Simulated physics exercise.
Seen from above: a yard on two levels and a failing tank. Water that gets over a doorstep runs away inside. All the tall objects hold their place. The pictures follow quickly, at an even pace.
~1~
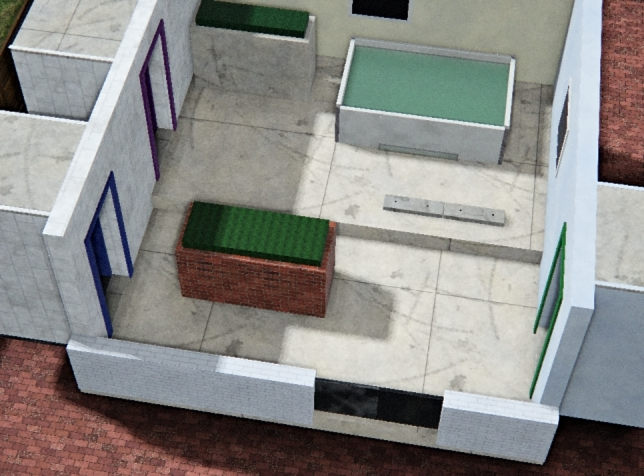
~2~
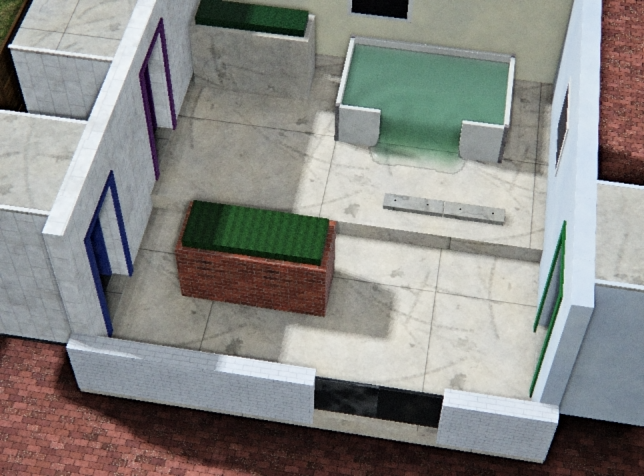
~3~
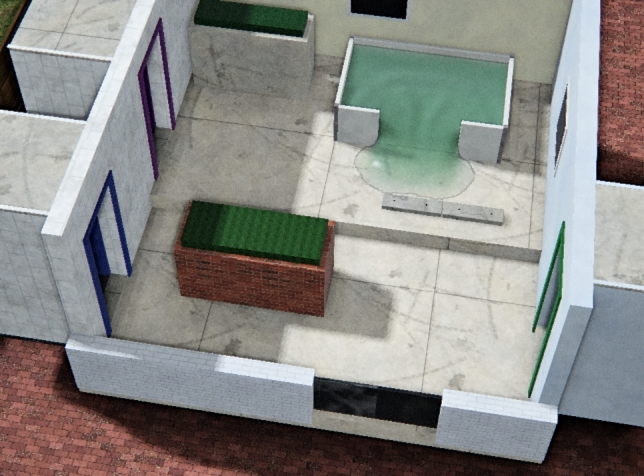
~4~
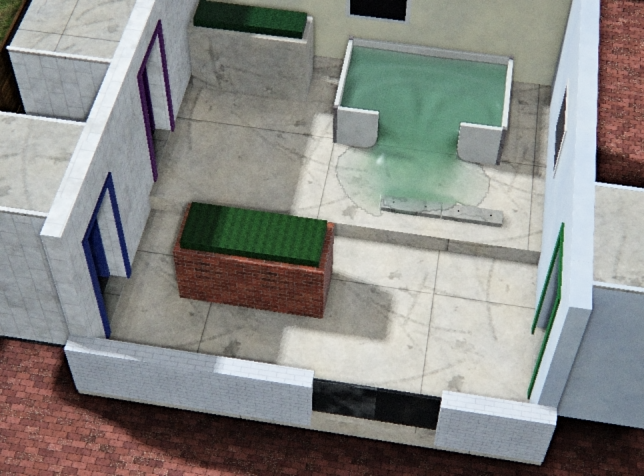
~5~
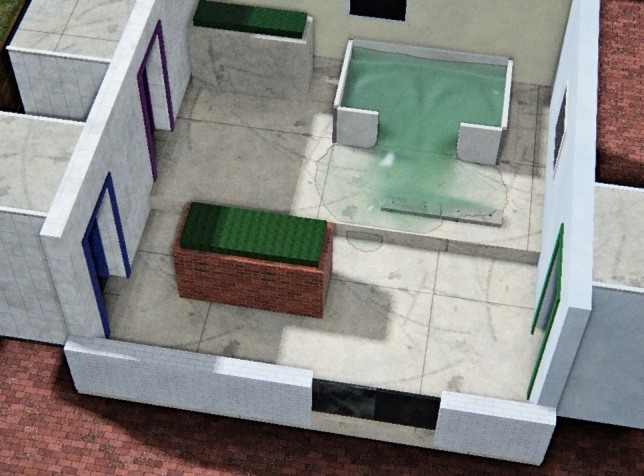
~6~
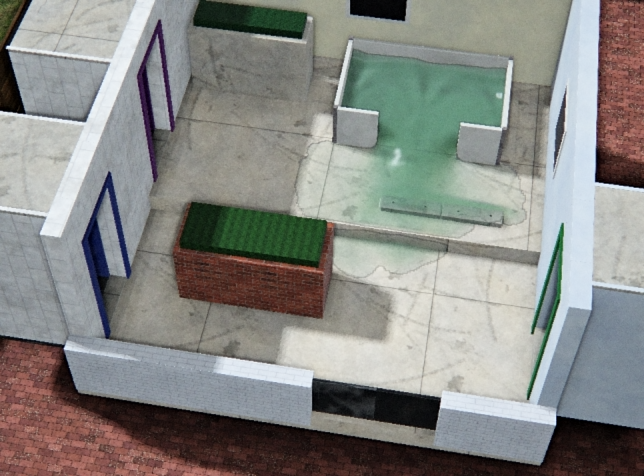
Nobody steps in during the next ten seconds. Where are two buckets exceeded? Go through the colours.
The purple door admits no more than that; the blue door lets in a lot; the green door admits no more than that.
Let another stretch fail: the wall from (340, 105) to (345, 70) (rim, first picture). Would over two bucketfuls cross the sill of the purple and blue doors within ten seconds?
Purple takes more; blue is over.
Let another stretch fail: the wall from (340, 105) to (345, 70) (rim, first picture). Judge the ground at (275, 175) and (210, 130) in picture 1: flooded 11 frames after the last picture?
In turn: Covered, wet.
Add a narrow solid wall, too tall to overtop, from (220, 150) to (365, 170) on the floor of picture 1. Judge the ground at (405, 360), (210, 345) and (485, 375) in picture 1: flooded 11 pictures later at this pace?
As listed: Awash, not flooded, awash.
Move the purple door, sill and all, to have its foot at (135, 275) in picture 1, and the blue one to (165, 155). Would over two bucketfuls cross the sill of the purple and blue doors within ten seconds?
Then: Purple door takes more, blue door takes less.
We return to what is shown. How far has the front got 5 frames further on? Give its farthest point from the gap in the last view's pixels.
I would point to (318, 376).
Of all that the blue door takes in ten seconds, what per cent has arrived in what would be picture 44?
Some 15 per cent.
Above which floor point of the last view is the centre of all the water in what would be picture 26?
Roughly at (392, 225).
A moment on, water covers 40 % of the floor; the purple door not reached, the blue door not reached, the green door not reached.
Next, water covers 55 % of the floor; the purple door not reached, the blue door not reached, the green door wet at the sill, nothing in.
Then, water covers 70 % of the floor; the purple door not reached, the blue door wet at the sill, nothing in, the green door wet at the sill, nothing in.
Later, water covers 80 % of the floor; the purple door wet at the sill, nothing in, the blue door under two buckets in, the green door wet at the sill, nothing in.
In the end, water covers 85 % of the floor; the purple door wet at the sill, nothing in, the blue door far over two buckets in, the green door wet at the sill, nothing in.
